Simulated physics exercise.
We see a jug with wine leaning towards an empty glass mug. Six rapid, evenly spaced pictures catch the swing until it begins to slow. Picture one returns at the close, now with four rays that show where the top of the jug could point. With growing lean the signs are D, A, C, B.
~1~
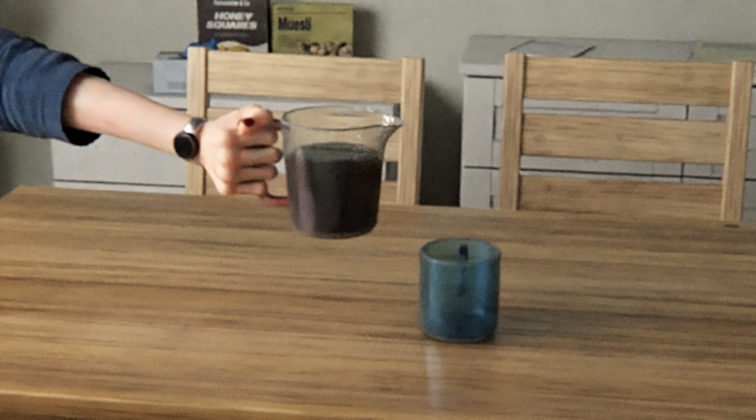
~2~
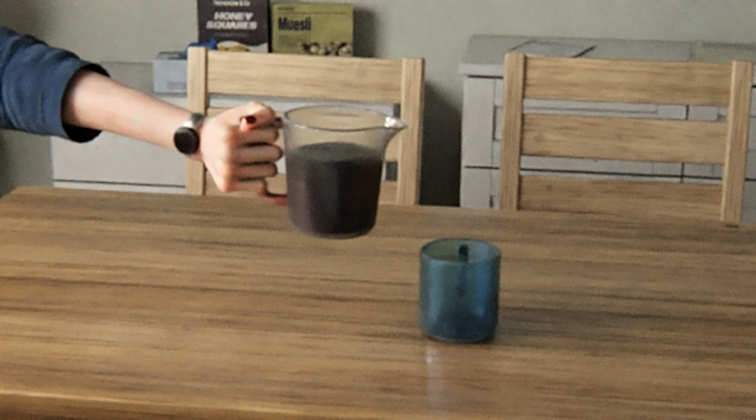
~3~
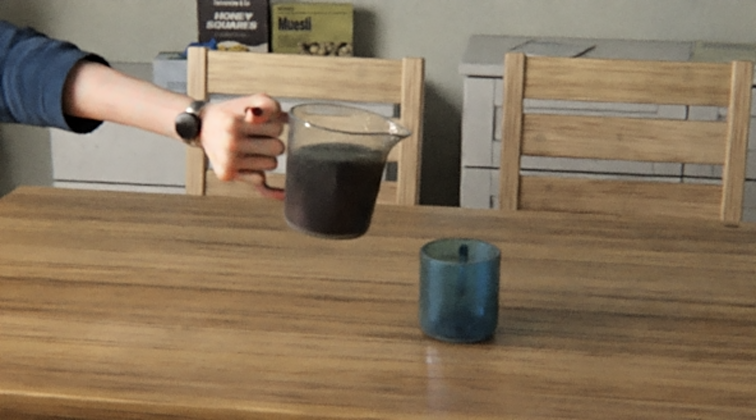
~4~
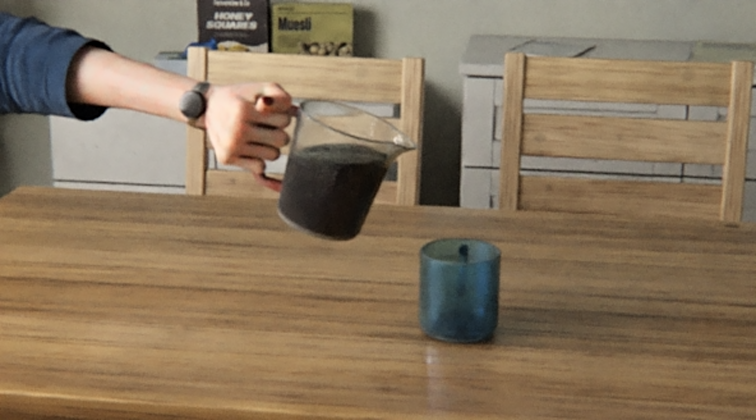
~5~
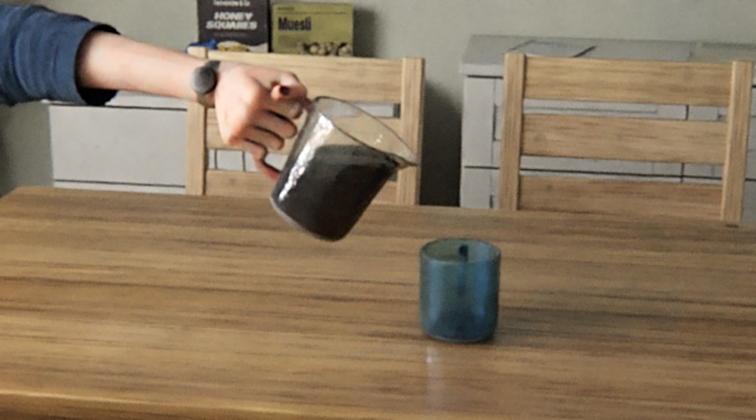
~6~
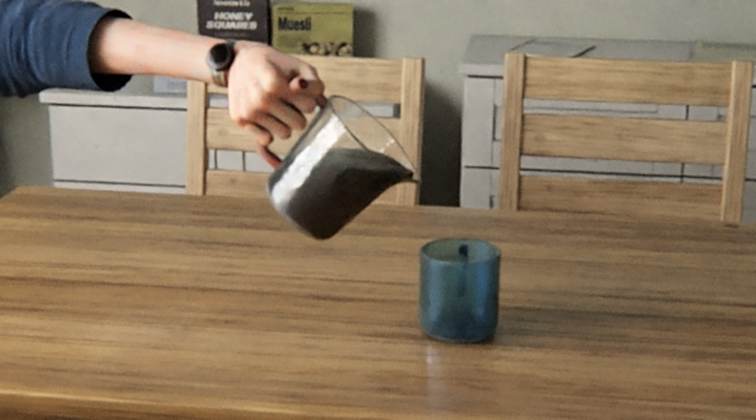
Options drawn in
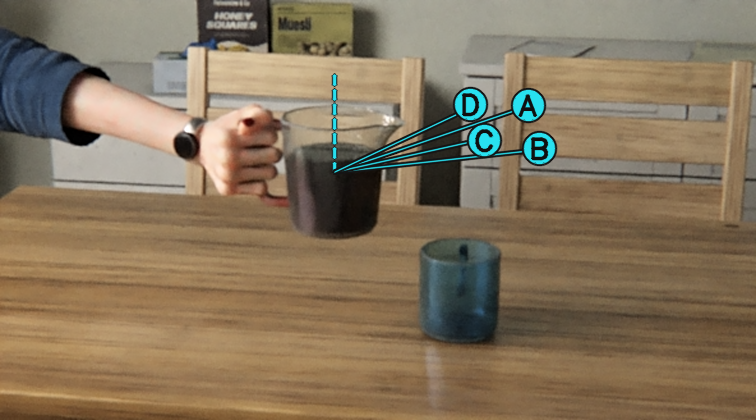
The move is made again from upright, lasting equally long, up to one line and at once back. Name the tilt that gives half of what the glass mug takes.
Tilt D does it best.
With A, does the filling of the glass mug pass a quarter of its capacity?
Yes, clearly.
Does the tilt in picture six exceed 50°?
No, it does not.
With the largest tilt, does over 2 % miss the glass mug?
Yes, it does.
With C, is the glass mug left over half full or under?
Over.
On the marked copy, A at (512, 111); B at (522, 151); C at (466, 142); D at (456, 114).
With A, the glass mug ends with about 66 % of what it can hold.
With B, the glass mug ends with about 76 % of what it can hold; 16 % of the wine is spilt.
With C, the glass mug ends with about 81 % of what it can hold.
With D, the glass mug ends with about 51 % of what it can hold.
